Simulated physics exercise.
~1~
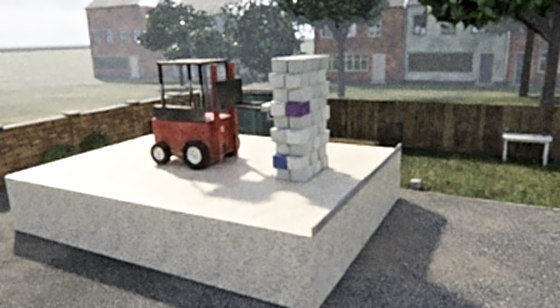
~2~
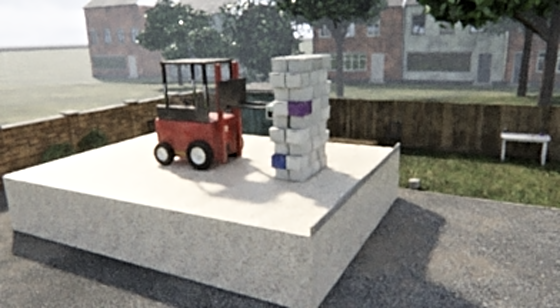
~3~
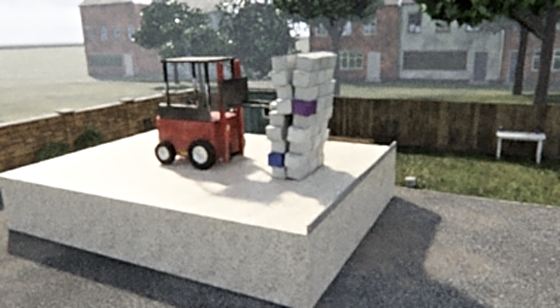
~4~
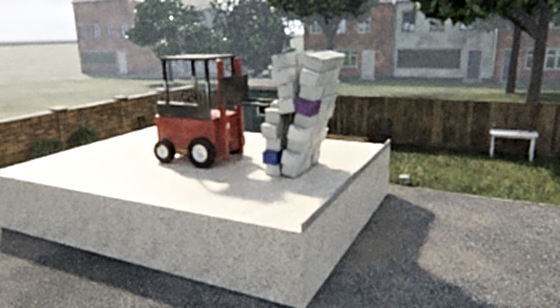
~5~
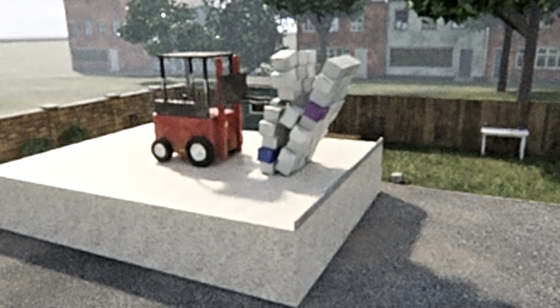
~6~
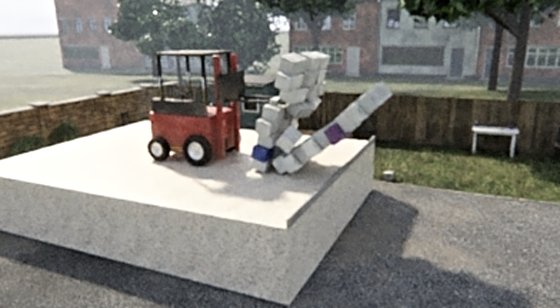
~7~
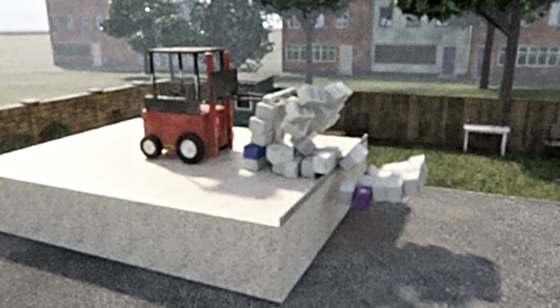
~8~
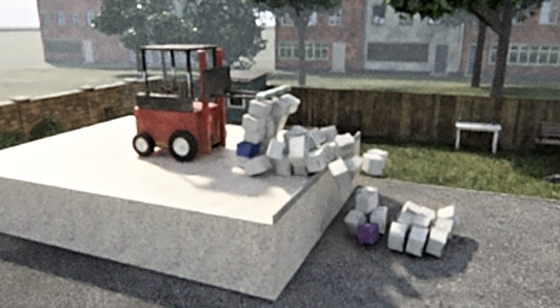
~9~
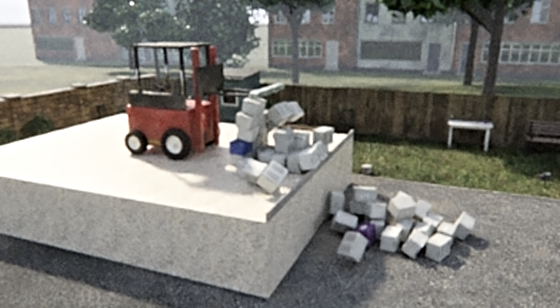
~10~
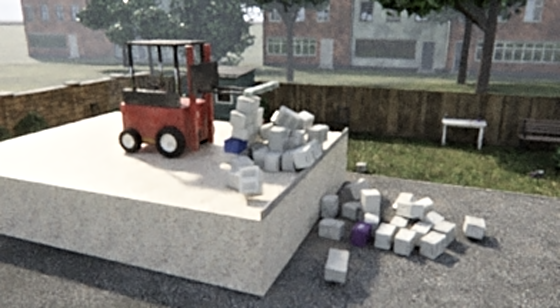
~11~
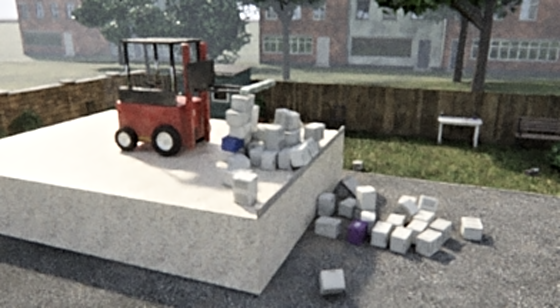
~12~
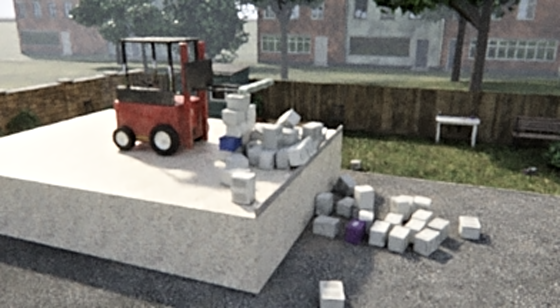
Red forklift pushing a tall stack of pale blocks that leans right and collapses, some spilling off the platform, others heaped at its edge.
